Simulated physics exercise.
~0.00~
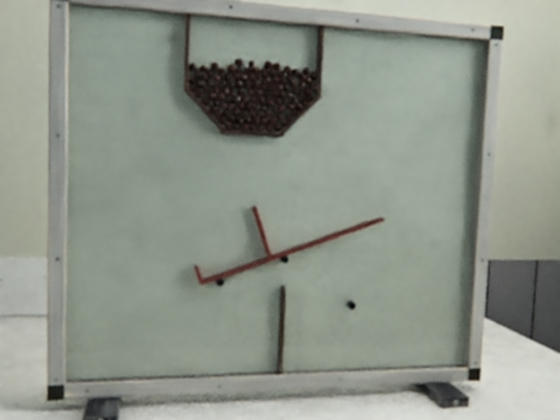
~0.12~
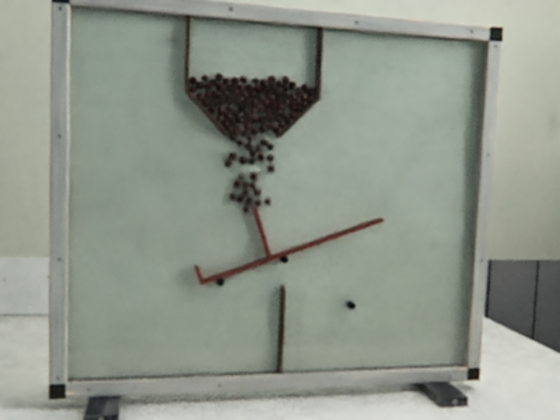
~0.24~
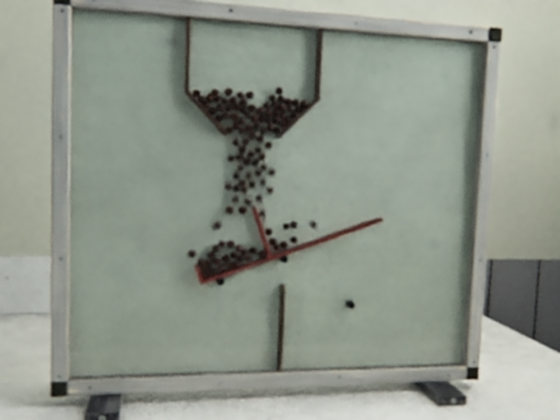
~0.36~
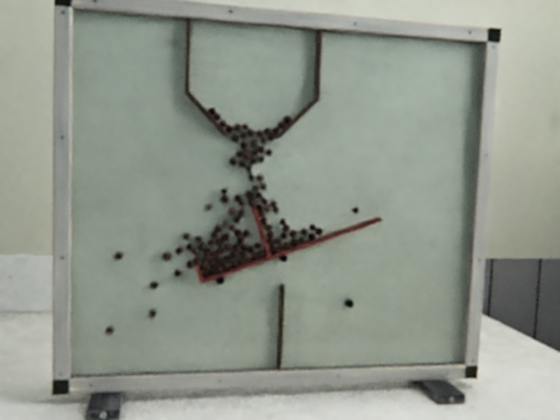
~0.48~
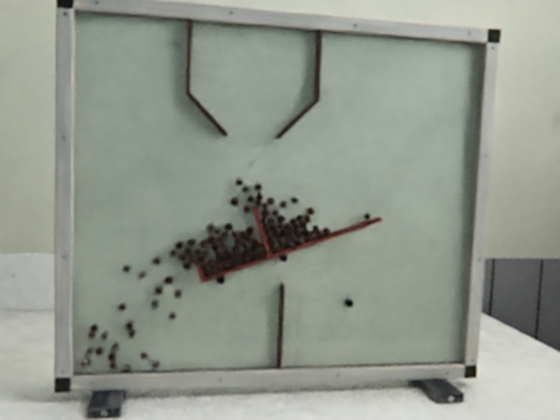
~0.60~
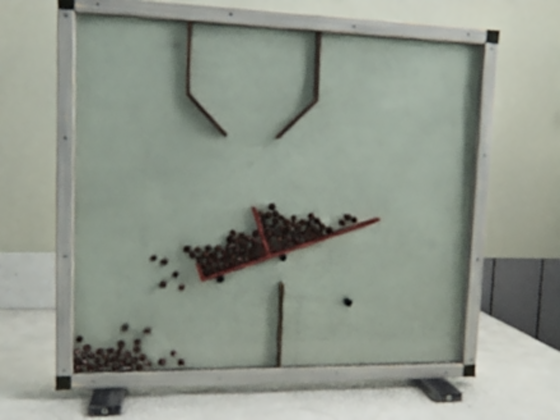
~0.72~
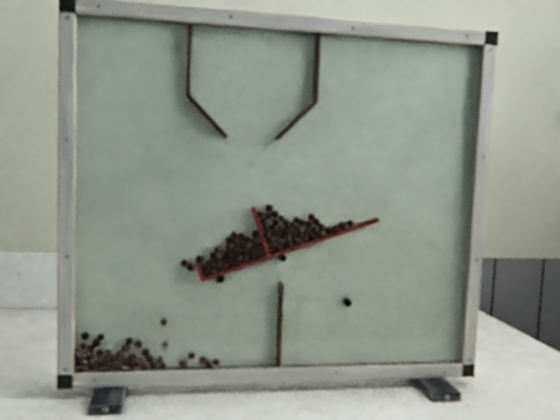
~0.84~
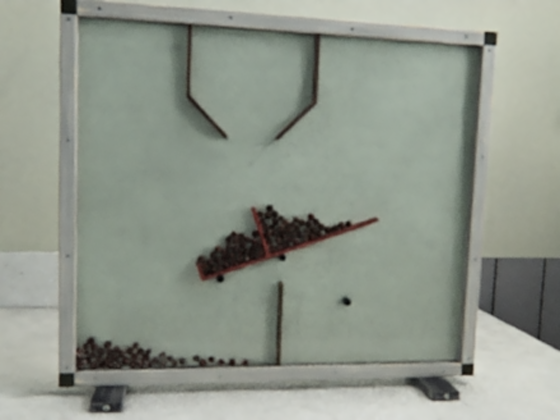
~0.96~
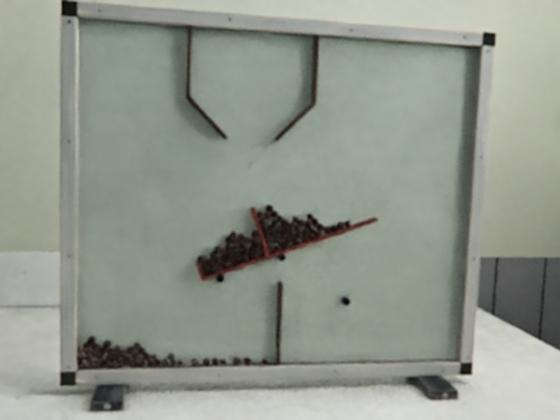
Clear-faced case with dark beads pouring from a hopper onto a tilted red tray, some spilling left, most staying on it.
